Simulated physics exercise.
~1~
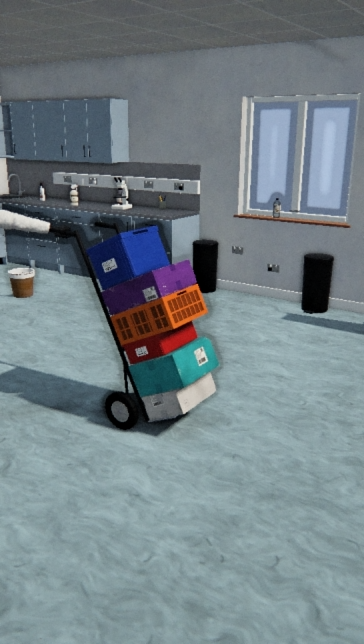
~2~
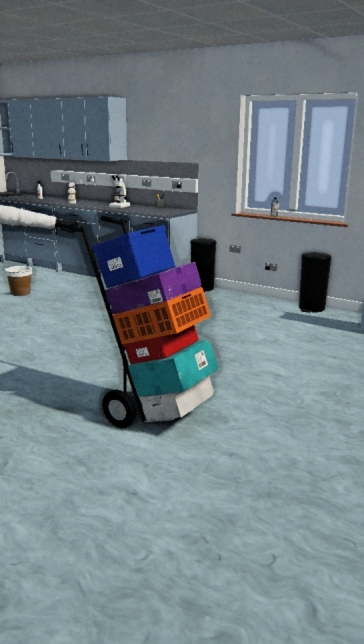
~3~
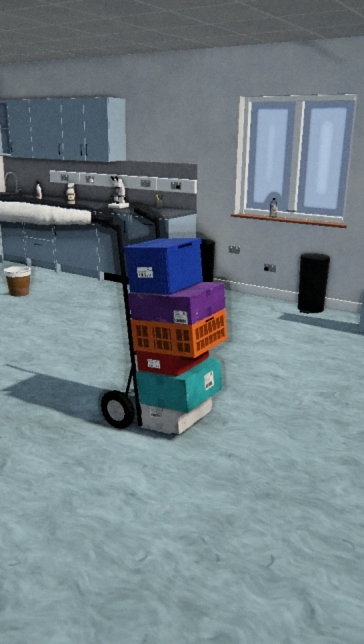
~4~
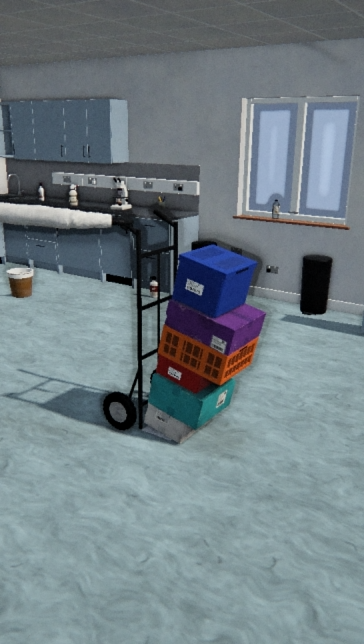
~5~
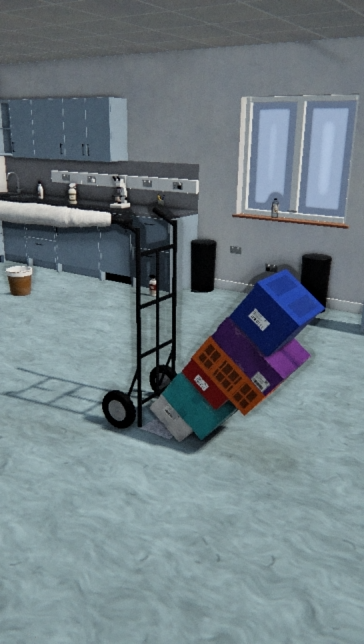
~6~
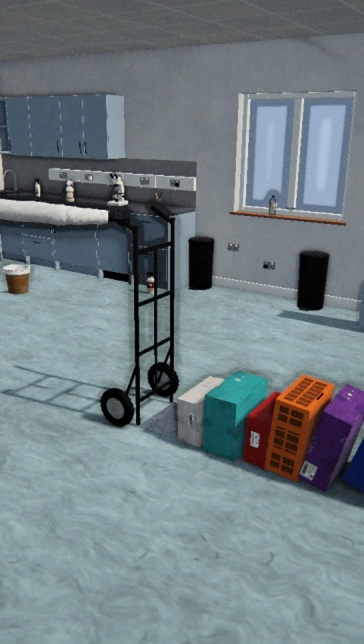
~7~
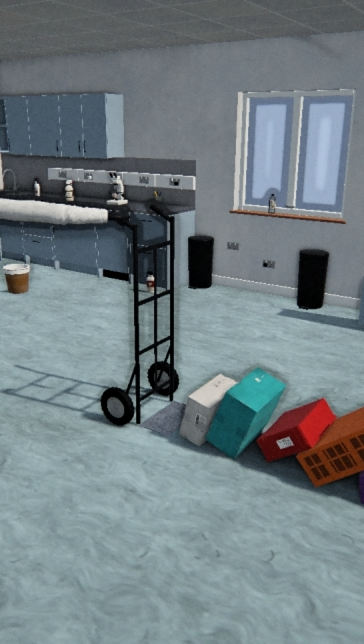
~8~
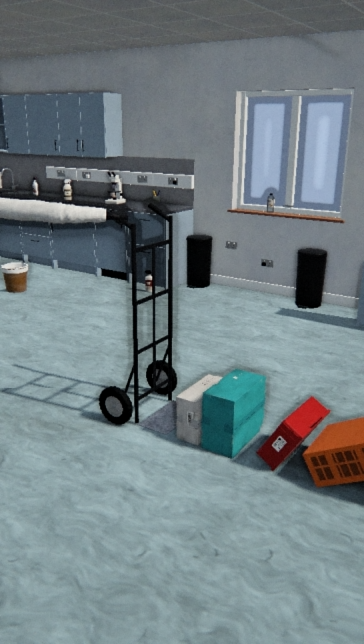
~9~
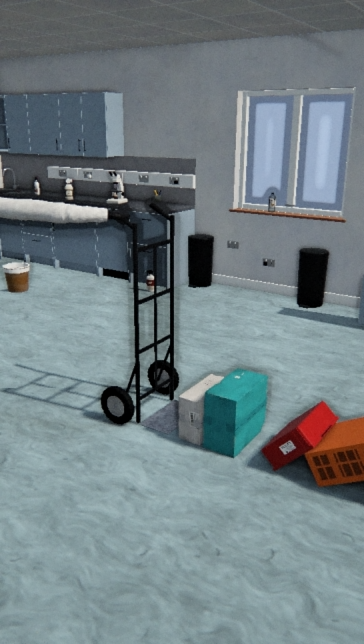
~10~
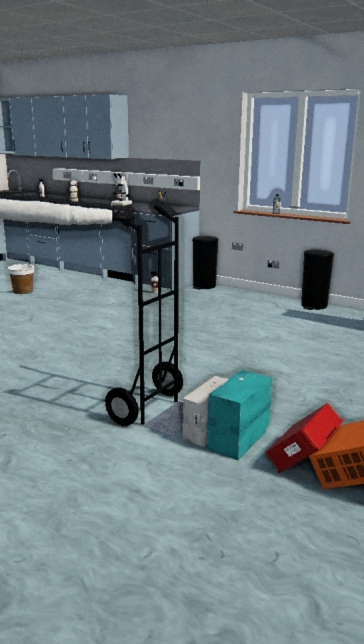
A loaded sack truck, held by a pale arm in a kitchen, swings upright, and its unfastened stack of colourful boxes and crates leans right and spills across the floor, leaving the white and turquoise boxes tipped beside the truck and the red and orange ones lying farther right.
